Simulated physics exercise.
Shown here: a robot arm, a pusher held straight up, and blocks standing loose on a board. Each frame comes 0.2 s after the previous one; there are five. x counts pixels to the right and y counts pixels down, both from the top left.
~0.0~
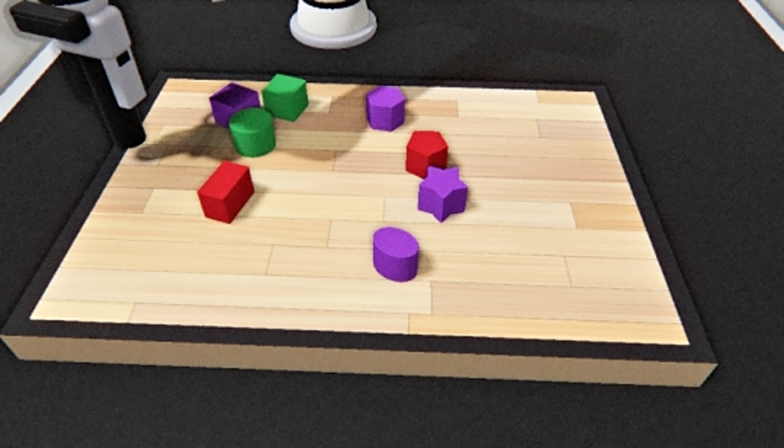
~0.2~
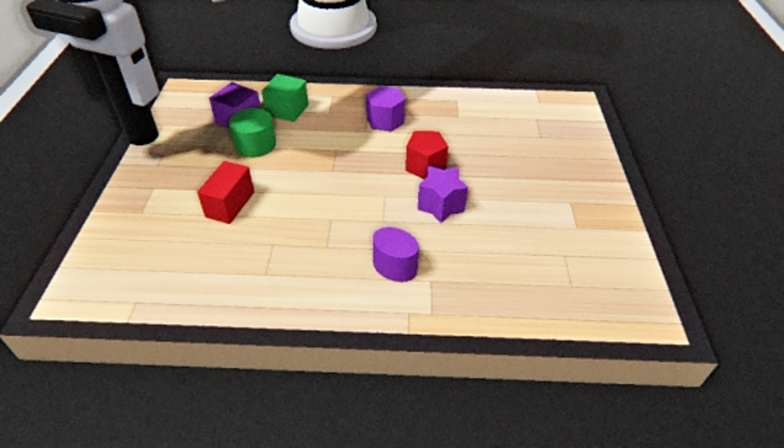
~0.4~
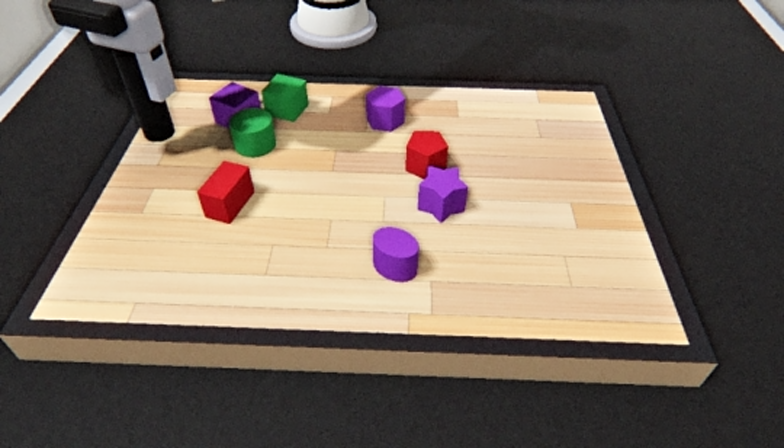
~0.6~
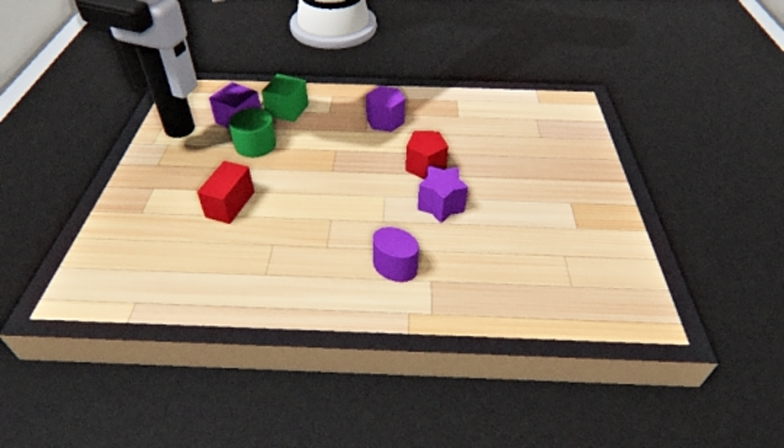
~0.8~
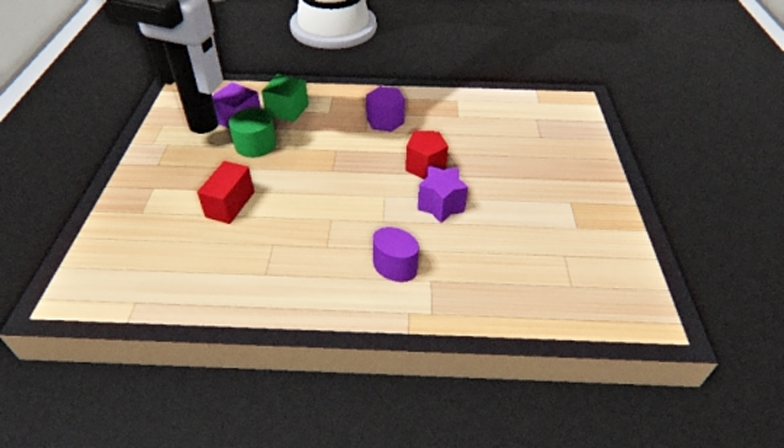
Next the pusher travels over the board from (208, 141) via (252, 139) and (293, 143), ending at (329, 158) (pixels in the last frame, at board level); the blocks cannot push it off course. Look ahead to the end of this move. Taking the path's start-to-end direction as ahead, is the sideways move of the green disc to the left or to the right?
Toward the right.
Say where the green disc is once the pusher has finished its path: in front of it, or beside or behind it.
That block remains ahead.
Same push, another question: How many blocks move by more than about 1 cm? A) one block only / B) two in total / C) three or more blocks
I'll go with A - one block only.
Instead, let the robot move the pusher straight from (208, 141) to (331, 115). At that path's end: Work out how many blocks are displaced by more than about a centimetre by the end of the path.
Answer: 3+.
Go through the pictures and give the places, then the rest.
The first frame shows tip of the pusher (131, 140), middles of tops, purple square (233, 94), green disc (250, 120), green square (284, 85).
The second frame shows pusher (144, 137), nothing pushed.
The third frame shows pusher (160, 134), nothing pushed.
The fourth frame shows pusher (180, 130), nothing pushed.
The fifth frame shows pusher (204, 126), purple square (233, 94), green disc (250, 120), green square (284, 85).
The first path, step by step. One third of the way, pusher (249, 123); purple square (238, 94), turned 20° anticlockwise; green disc (279, 122).
Two thirds of the way, pusher (291, 128); purple square (238, 94), turned 20° anticlockwise; green disc (317, 132).
At the end, pusher (327, 142); purple square (238, 94), turned 20° anticlockwise; green disc (352, 149); green square unmoved.
